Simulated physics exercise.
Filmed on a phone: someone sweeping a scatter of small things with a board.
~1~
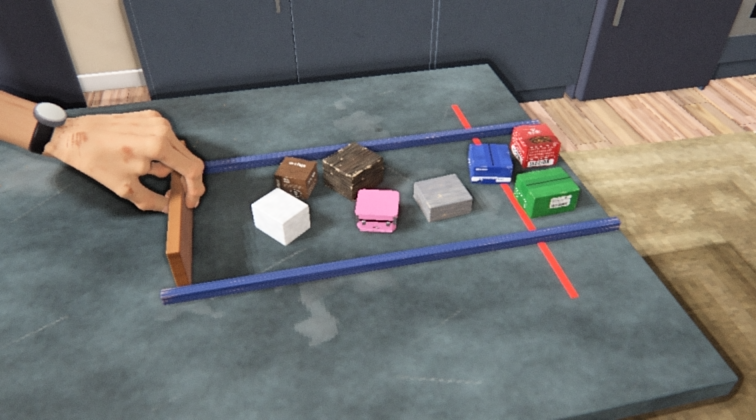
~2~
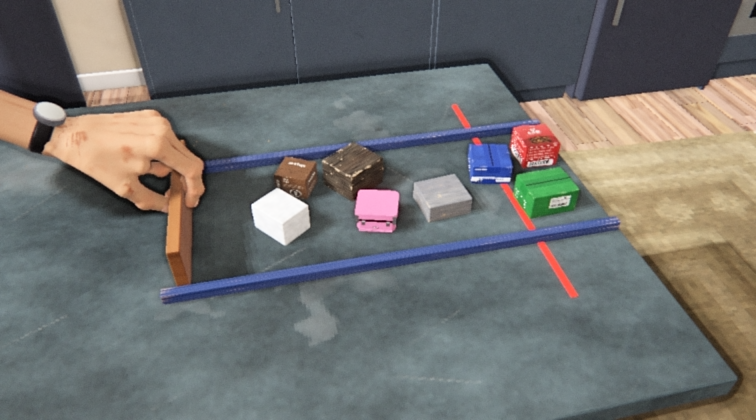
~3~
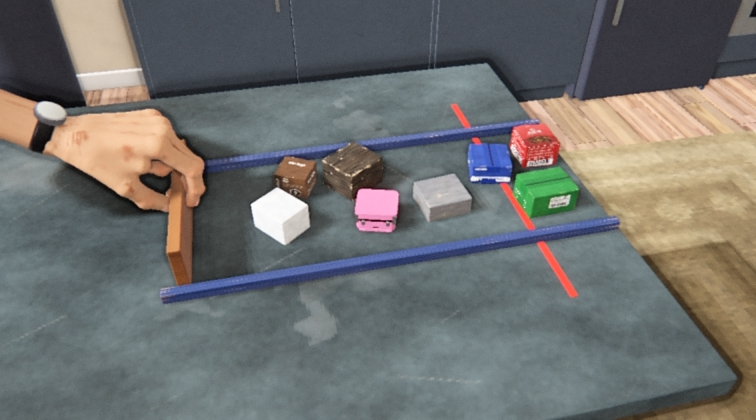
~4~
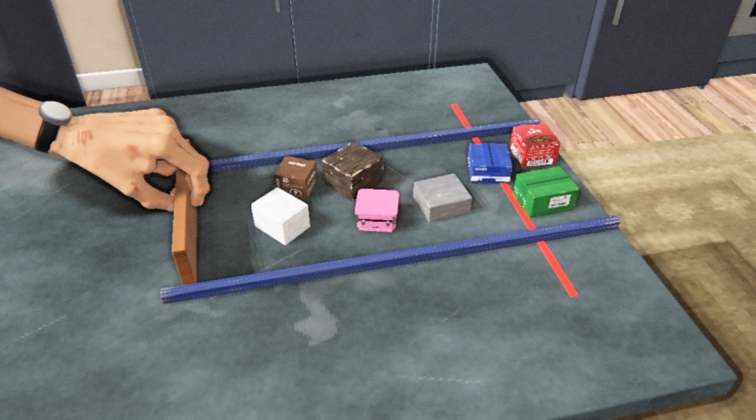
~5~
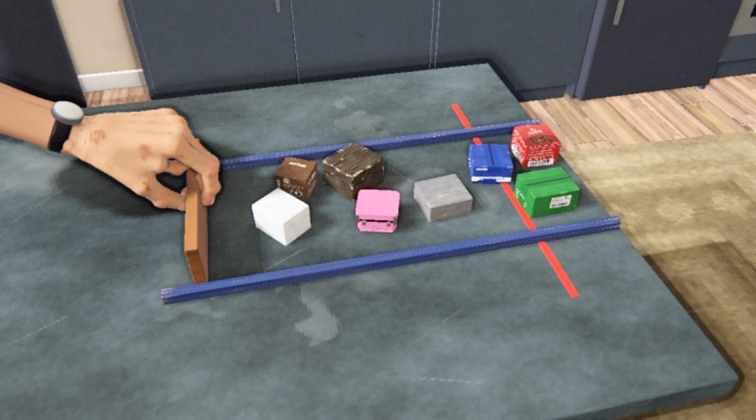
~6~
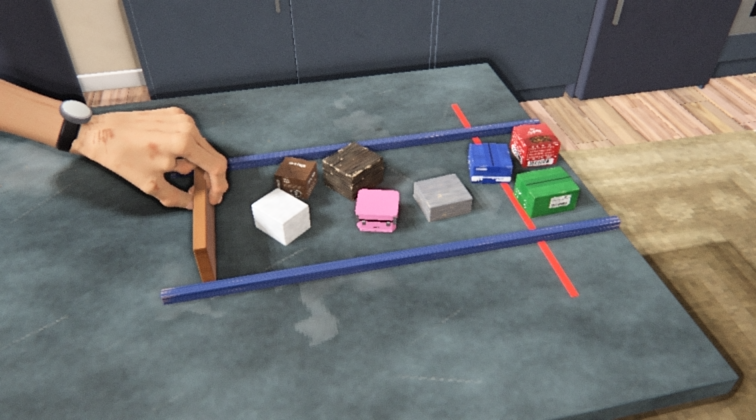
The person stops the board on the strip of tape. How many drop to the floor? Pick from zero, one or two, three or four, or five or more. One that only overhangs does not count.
The number that fall off is three or four.
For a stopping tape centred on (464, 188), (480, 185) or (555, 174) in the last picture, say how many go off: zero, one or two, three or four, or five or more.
For each place: 1 or 2; one or two; five or over.
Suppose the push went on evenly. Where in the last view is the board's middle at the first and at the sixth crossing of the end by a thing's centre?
Its middle is around (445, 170) and later (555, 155).
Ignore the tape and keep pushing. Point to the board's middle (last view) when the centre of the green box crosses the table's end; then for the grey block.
Its middle is around (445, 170) and around (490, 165).
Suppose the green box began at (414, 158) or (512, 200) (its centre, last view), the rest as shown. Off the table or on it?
In turn it goes over; tumbles off.
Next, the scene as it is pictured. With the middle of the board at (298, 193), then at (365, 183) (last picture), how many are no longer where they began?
The counts are 3 and 5.
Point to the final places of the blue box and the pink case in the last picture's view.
First (555, 155), then (561, 182).
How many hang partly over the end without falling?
1 of them.
Early on, none off yet; red box at rest near (535, 145); green box at rest near (546, 192); blue box at rest near (490, 163).
A while later, none off yet; red box moving near (543, 142); green box leaning well over near (614, 188); blue box travelled about its own width near (520, 159).
Finally, the number that fall off is three or four; lost, grey block, green box and red box.
